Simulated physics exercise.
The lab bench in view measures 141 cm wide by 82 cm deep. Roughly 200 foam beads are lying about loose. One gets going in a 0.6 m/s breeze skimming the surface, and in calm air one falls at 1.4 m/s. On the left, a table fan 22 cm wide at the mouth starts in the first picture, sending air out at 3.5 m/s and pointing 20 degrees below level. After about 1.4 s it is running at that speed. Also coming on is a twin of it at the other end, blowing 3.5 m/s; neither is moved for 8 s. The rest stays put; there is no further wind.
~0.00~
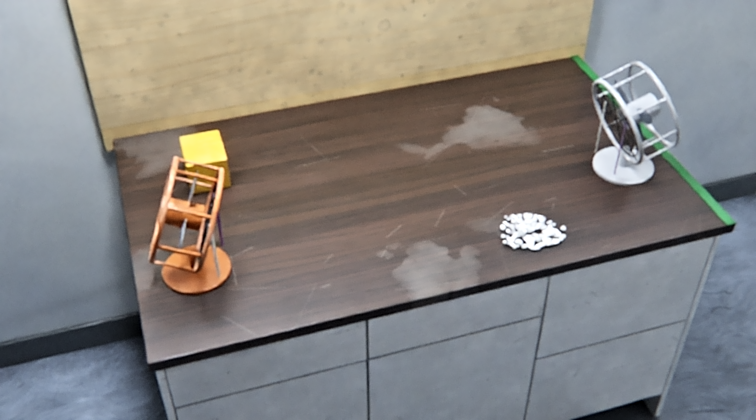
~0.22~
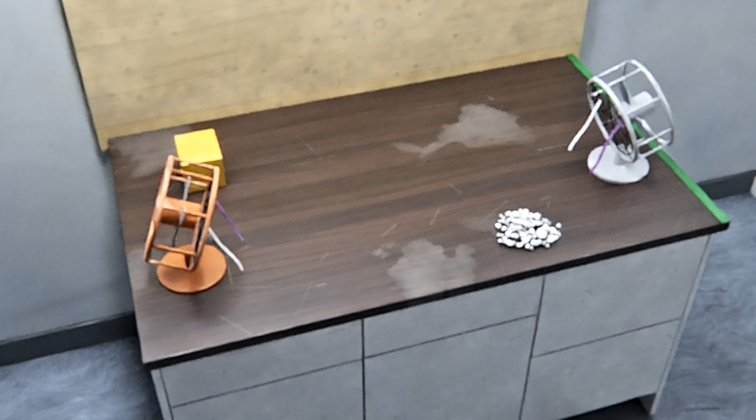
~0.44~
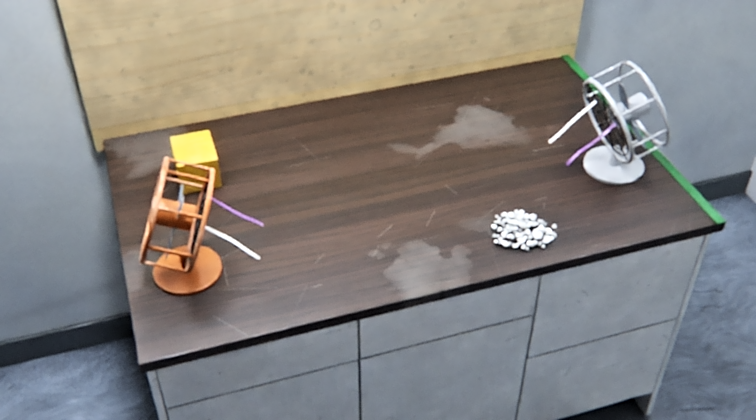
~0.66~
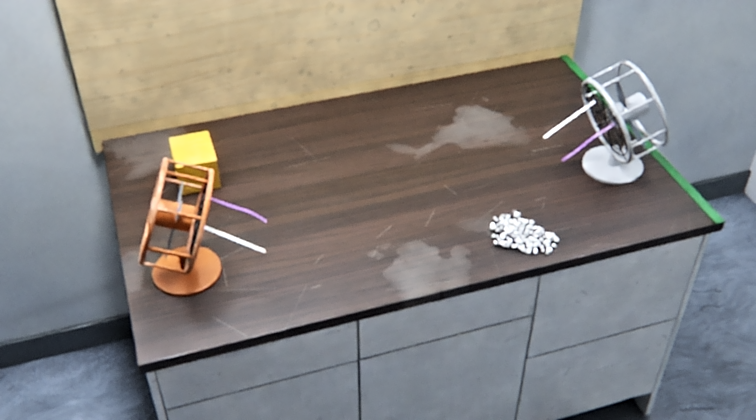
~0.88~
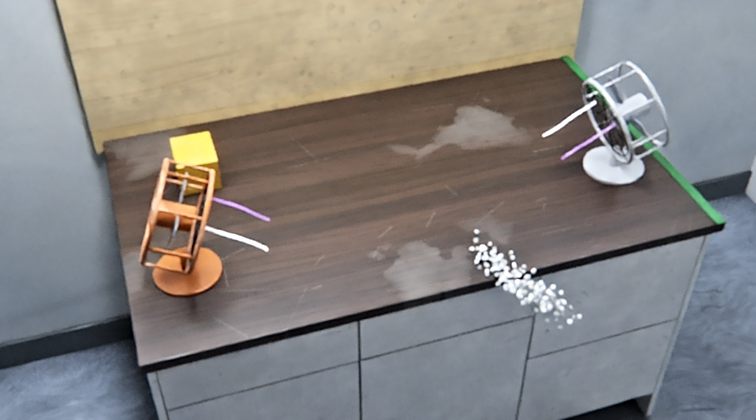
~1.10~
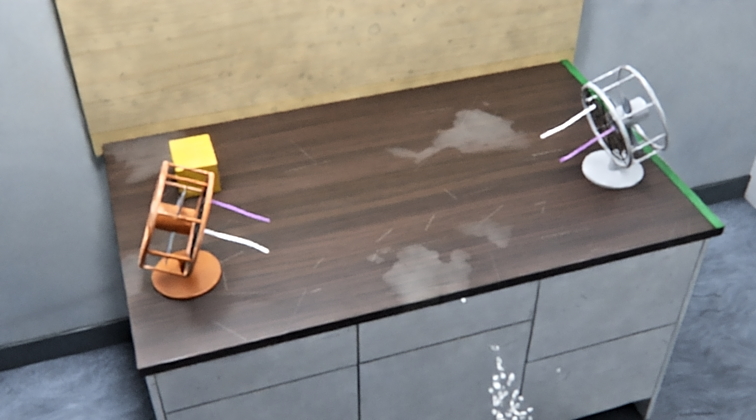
Ribbons on an orange fan at the left and a white fan at the right of a dark-topped bench lifted and streamed inward, then a pile of white beads scattered and poured off the front edge.
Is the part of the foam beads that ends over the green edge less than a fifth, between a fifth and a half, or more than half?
Below a fifth.
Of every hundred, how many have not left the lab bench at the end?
Near 0 %.
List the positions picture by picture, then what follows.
The middle of the foam beads is near (531, 232), none has stirred yet, the mouth of the table fan is at (186, 215) and that of the second one at (635, 113), in the first frame.
The middle of the foam beads is near (527, 227), none has stirred yet and the green edge is centred on (642, 128), in the second frame.
The middle of the foam beads is near (522, 228), none has stirred yet and the top of a block is at (193, 148), in the third frame.
The middle of the foam beads is near (522, 232), the farthest in sight from the table fan is at (556, 240) and about 20 % have left their places, in the fourth frame.
The middle of the foam beads is near (508, 276), the farthest in sight from the table fan is at (550, 295) and all have left their places, in the fifth frame.
The middle of the foam beads is near (464, 302), the farthest in sight from the table fan is at (464, 302) and all have left their places, in the sixth frame.
After 1.6 s, 0 % are over the green edge; 100 % are gone or lie where they will stay.
After 2.6 s, 0 % are over the green edge; 100 % are gone or lie where they will stay.
After 4.4 s, 0 % are over the green edge; 100 % are gone or lie where they will stay.
After 8.0 s, at the end, 0 % are over the green edge.
